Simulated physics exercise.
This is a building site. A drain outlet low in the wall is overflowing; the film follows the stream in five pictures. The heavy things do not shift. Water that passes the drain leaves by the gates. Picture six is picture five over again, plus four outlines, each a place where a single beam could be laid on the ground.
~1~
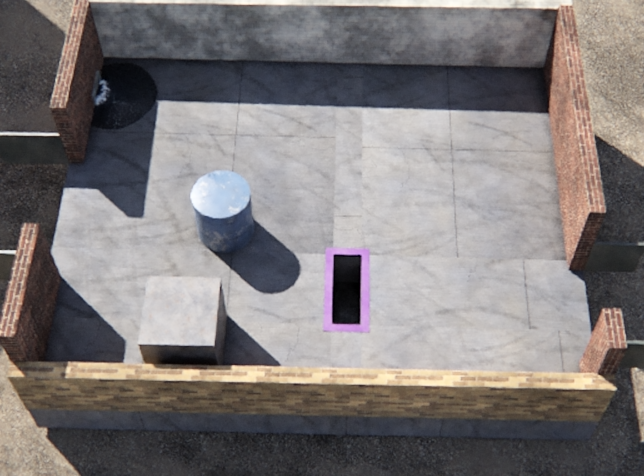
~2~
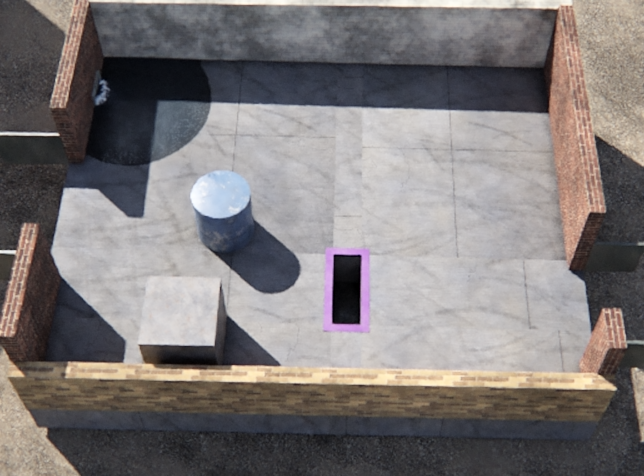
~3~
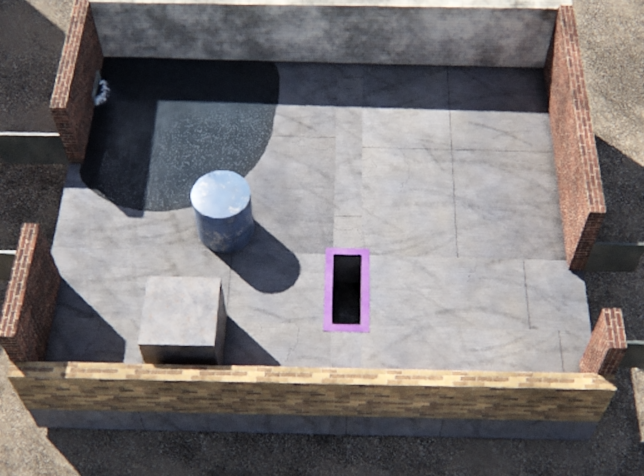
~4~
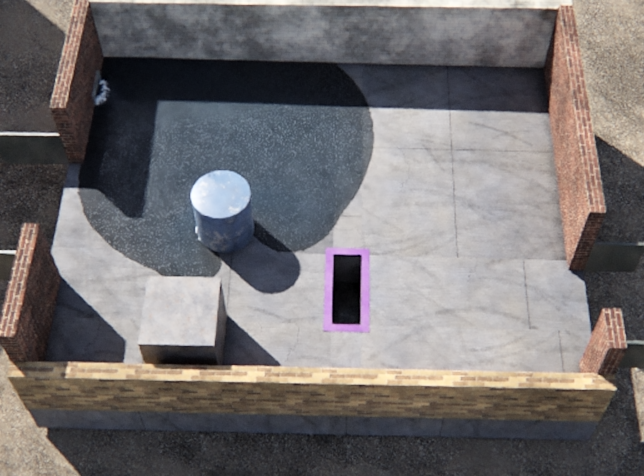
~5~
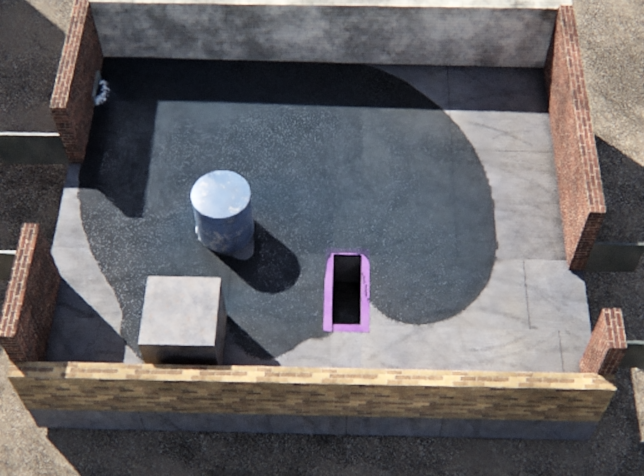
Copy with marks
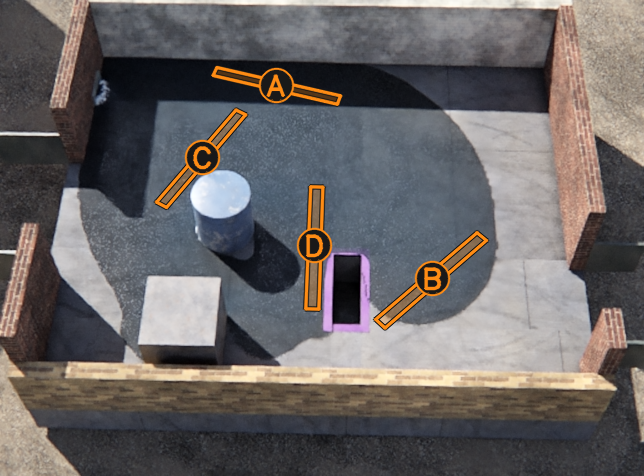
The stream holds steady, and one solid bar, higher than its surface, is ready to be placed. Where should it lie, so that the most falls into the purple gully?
The answer is position B.
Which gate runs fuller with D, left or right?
The right gate.
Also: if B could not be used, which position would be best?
A it is.
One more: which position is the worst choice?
Here it is position D.
In orange, A from (215, 71) to (338, 99); B from (380, 323) to (481, 236); C from (161, 204) to (240, 112); D from (312, 308) to (316, 186).
Choosing A, about 27 % of the stream goes into the purple gully, about 70 % out by the gates.
Choosing B, about 45 % of the stream goes into the purple gully, about 52 % out by the gates.
Choosing C, about 17 % of the stream goes into the purple gully, about 81 % out by the gates.
Choosing D, about 4 % of the stream goes into the purple gully, about 93 % out by the gates.
